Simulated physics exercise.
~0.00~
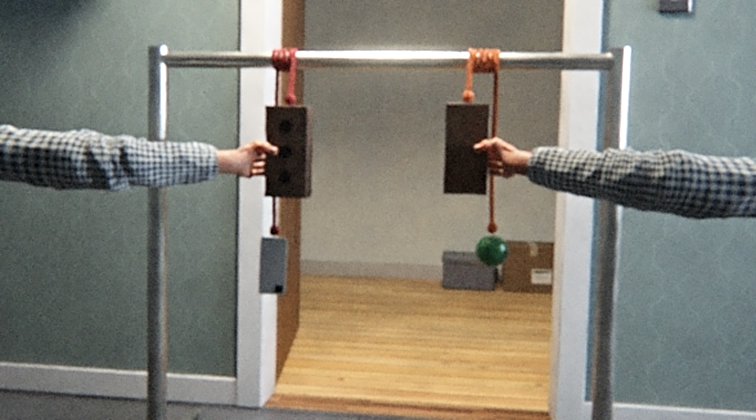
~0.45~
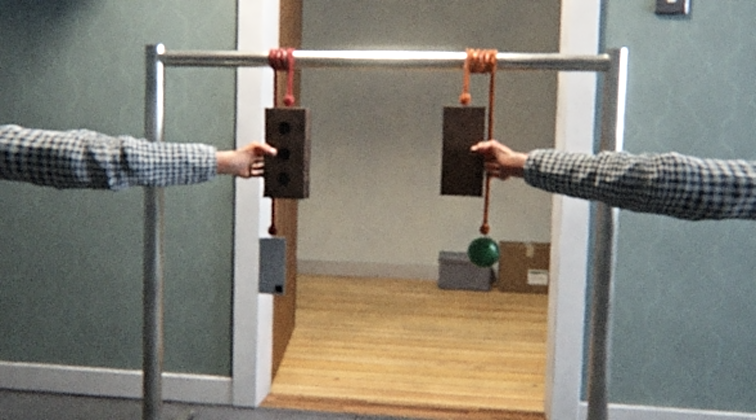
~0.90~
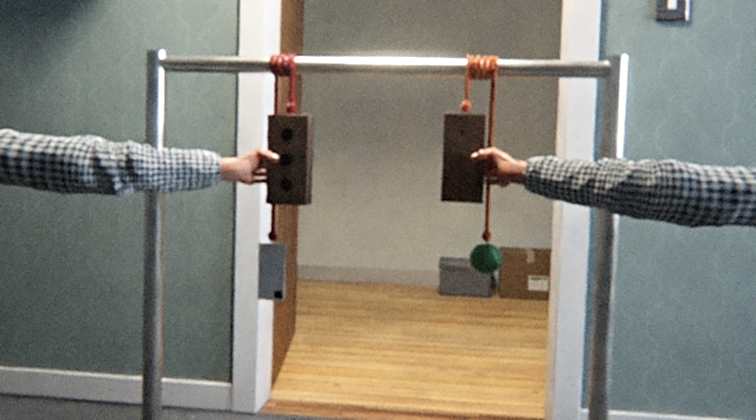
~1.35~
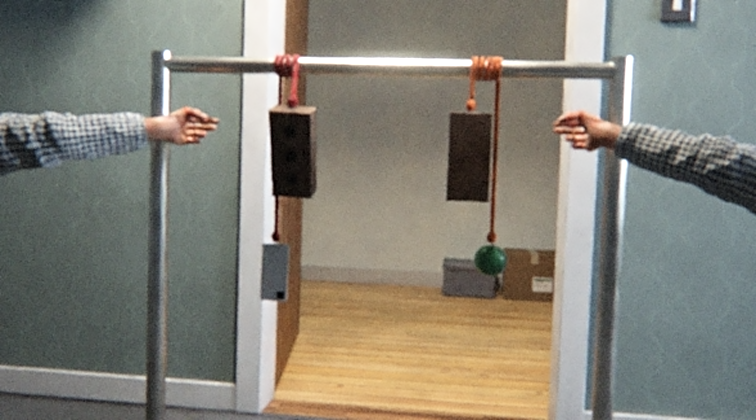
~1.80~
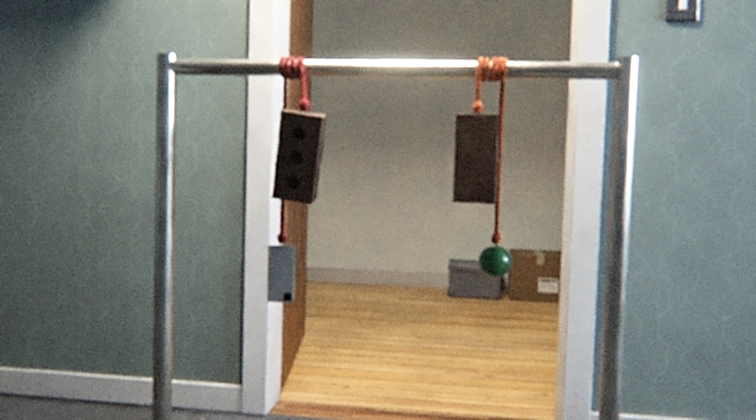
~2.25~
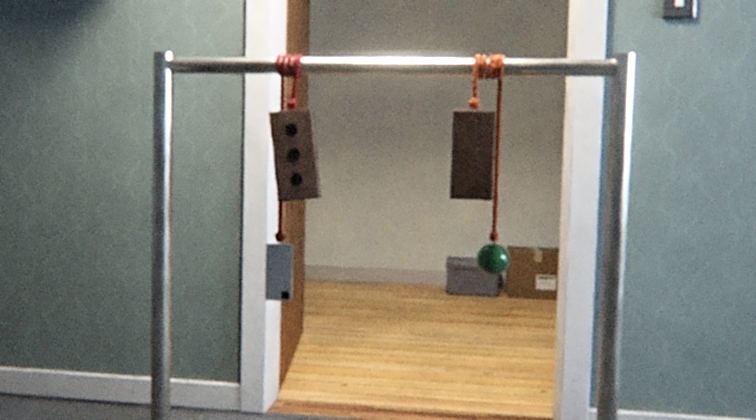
The footage shows two hands holding a brick with three holes and a plain brick, each roped over a metal rail with a small grey object or green ball opposite, then letting go and withdrawing, leaving both bricks hanging, the left one turning slightly.
